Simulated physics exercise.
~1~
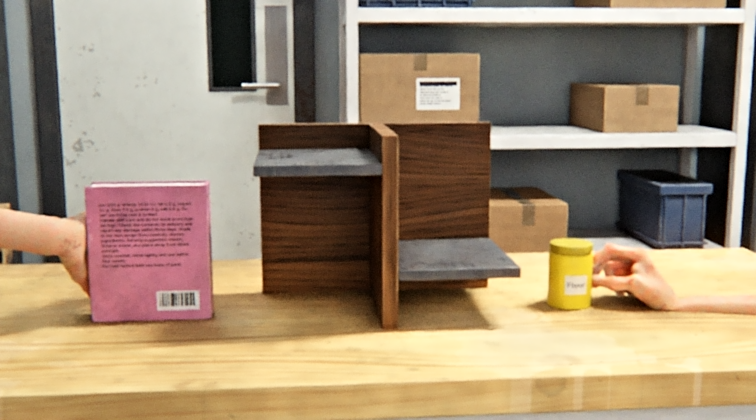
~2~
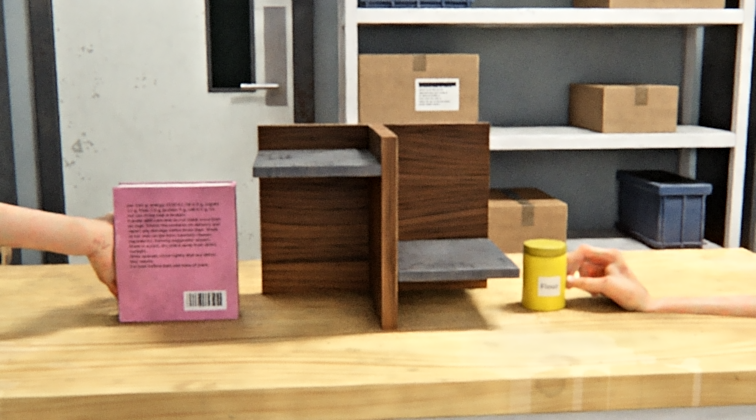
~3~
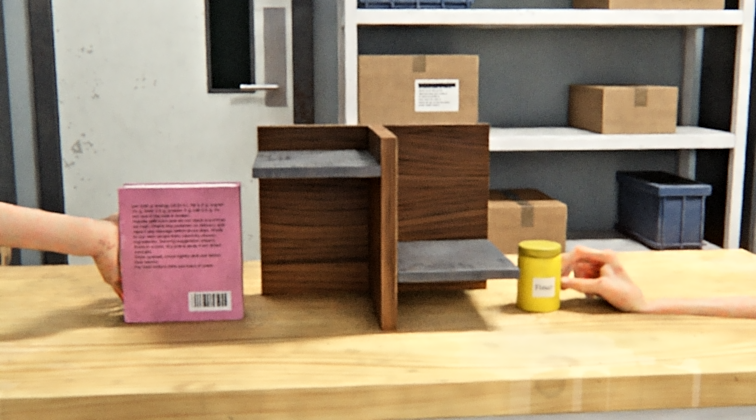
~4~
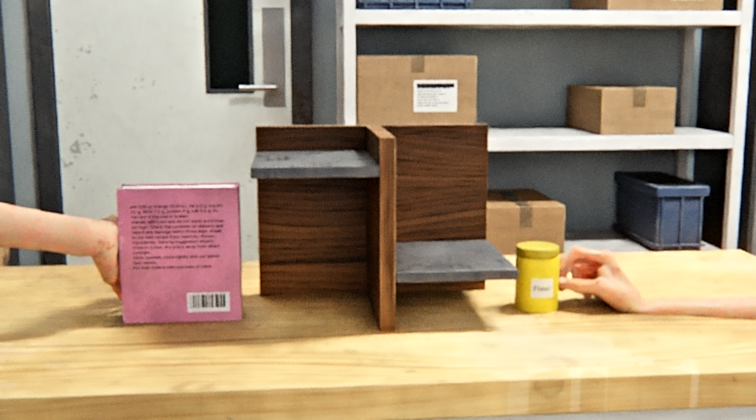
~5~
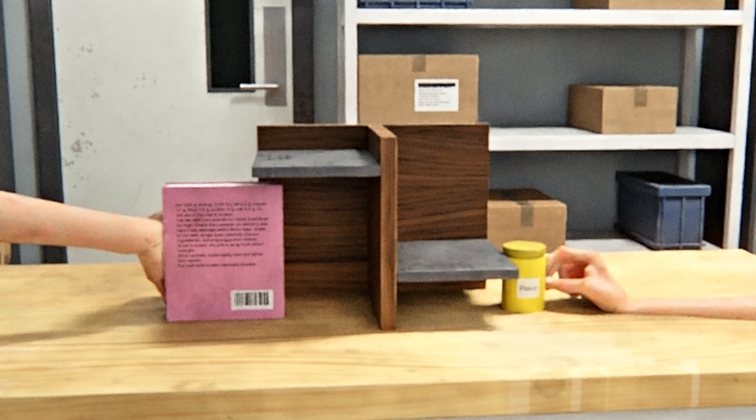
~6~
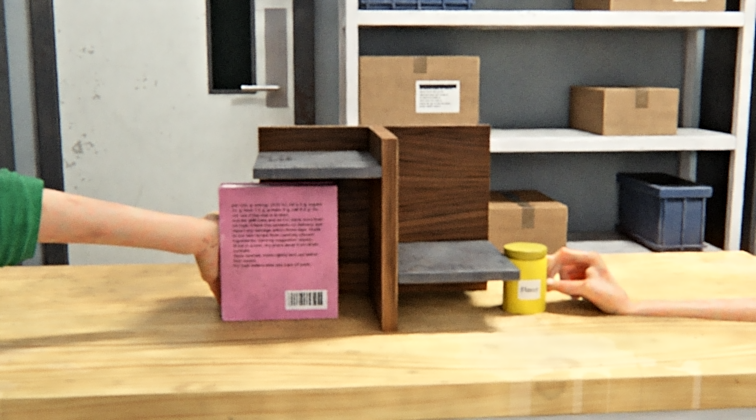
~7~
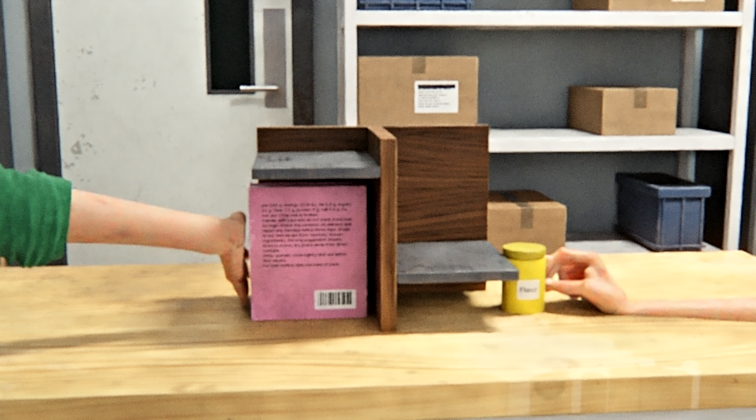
The footage shows two hands sliding a pink book and a yellow jar across a table toward a small wooden rack with gray shelves. The jar stops at the edge of the low right shelf, while the book continues right and ends beneath the left shelf.
